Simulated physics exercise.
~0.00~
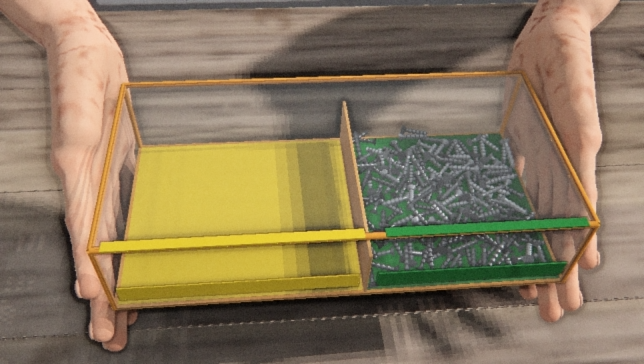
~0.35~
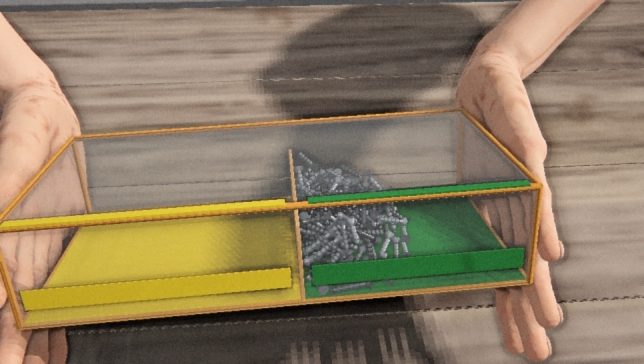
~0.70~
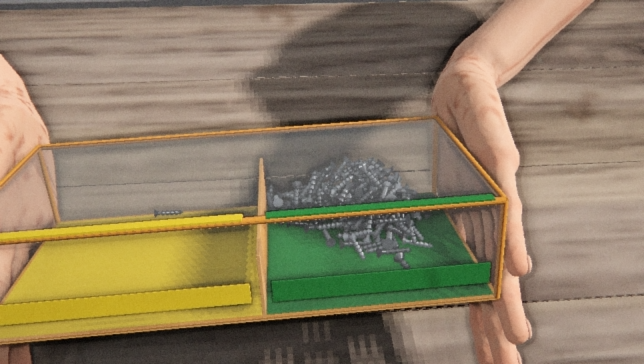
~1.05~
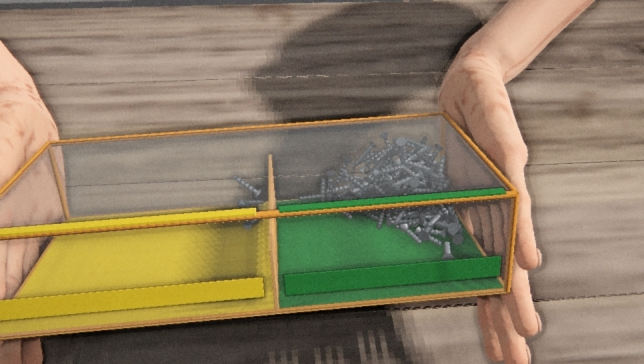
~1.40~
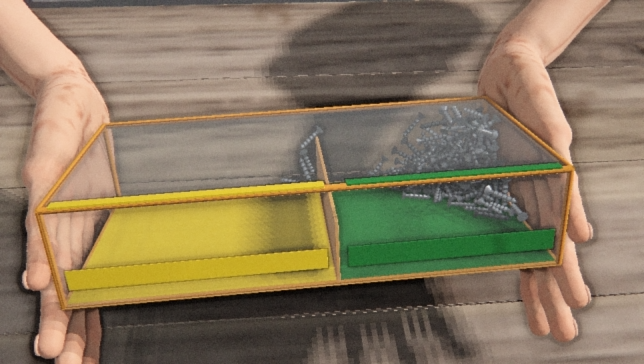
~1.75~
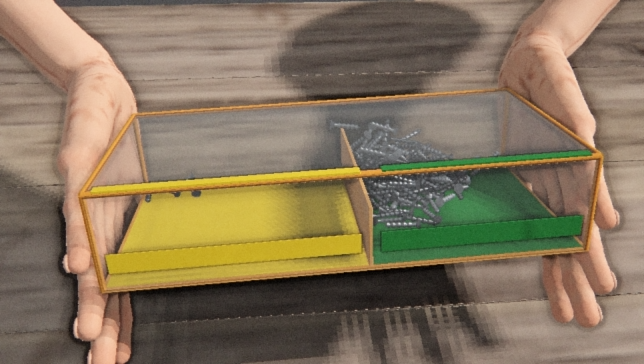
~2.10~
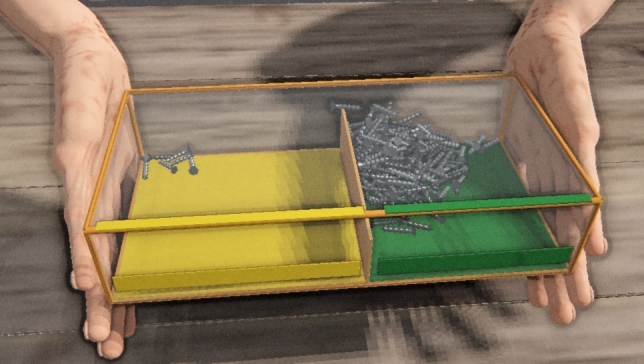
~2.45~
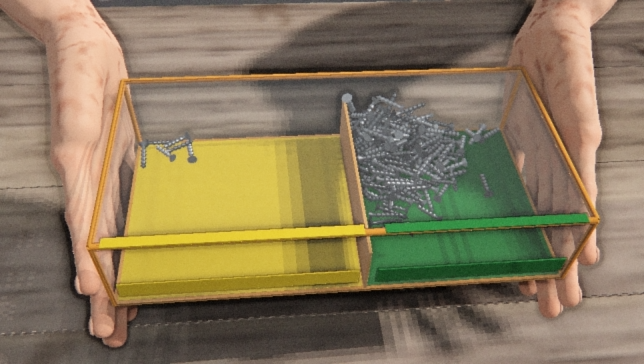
Over a wooden table, hands tilt and level a clear divided box, shifting screws mostly within green, a few ending in yellow.
